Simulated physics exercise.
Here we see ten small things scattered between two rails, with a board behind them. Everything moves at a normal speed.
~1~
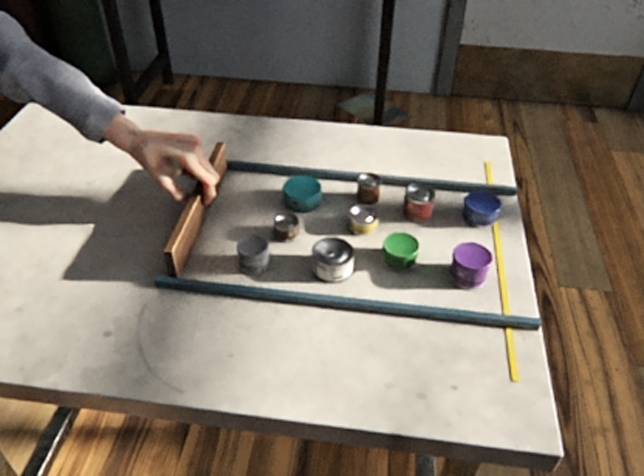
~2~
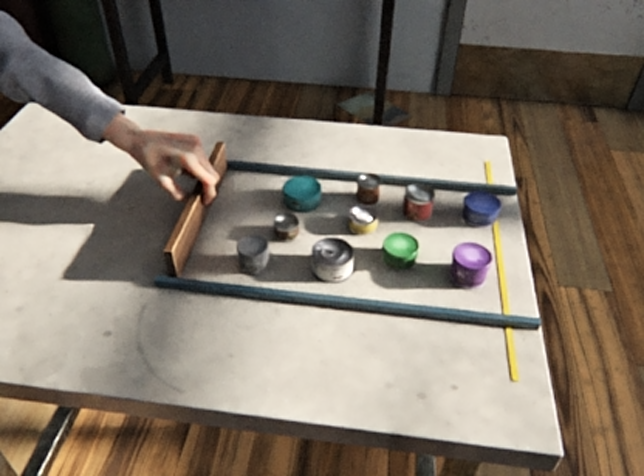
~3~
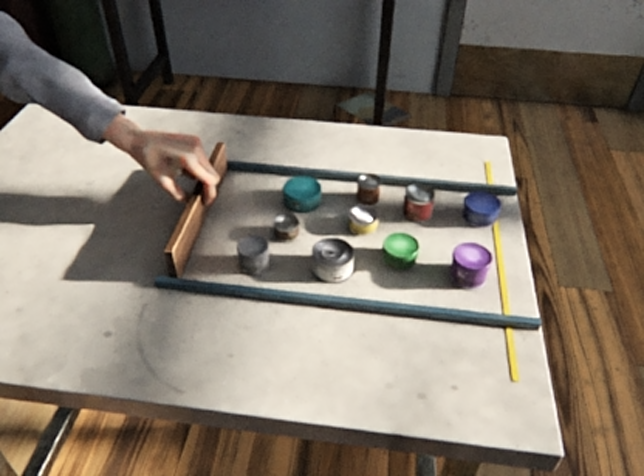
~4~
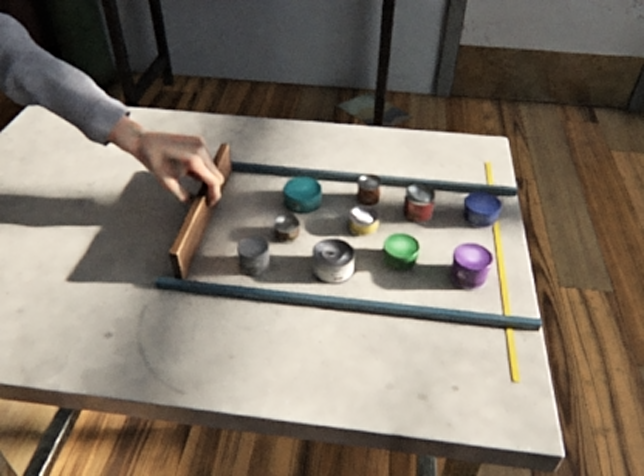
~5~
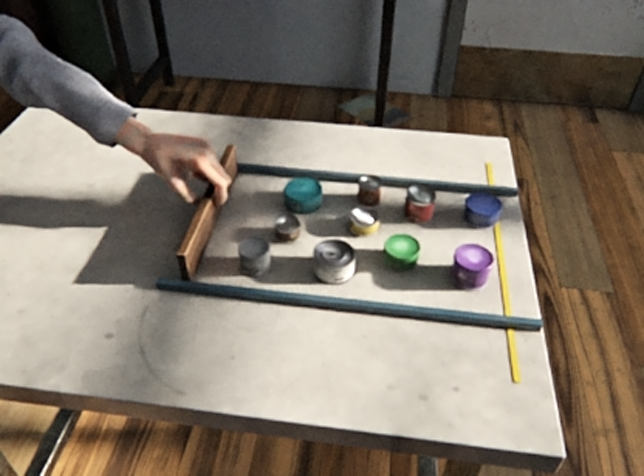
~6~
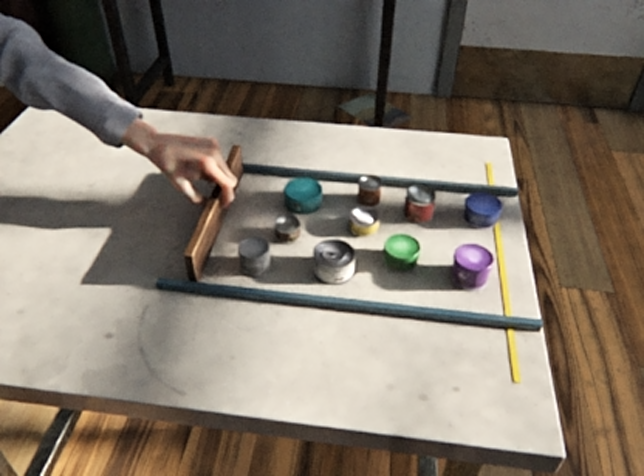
At the start, a hand holds a wooden board upright at the left end of two rails, with ten small pots and tins scattered between them and yellow tape across the right. The hand then slides the board slightly rightward, while the containers stay where they are.
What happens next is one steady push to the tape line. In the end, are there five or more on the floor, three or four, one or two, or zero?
Once it stops, the band for pieces knocked off is five and up, pretty clearly.
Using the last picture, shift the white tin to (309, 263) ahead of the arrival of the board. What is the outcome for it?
The white tin goes down.
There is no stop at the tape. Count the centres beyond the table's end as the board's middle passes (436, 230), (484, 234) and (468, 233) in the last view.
Going through the three places, I get 0, 4 and 2.
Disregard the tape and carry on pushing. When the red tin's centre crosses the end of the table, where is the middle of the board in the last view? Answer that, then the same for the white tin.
When the red tin crosses, the middle is near (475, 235); when the white tin crosses, near (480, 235).
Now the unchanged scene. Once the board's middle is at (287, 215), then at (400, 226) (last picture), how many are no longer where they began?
At first I count 3, and then 10.
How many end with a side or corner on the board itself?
All in all, 5.
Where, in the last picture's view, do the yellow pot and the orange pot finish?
First object: (516, 240); second object: (508, 194).
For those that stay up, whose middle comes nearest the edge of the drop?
The turquoise tub is foremost.
Soon after, none off yet; blue pot at rest near (482, 211); purple tin at rest near (471, 267); red tin at rest near (419, 205).
After that, none off yet; blue pot displaced a little near (492, 211); purple tin displaced a little near (488, 266); red tin displaced about its own width near (460, 211).
In the end, the number that fall off is five or more; gone, white tin, green tin, red tin, purple tin and blue pot.
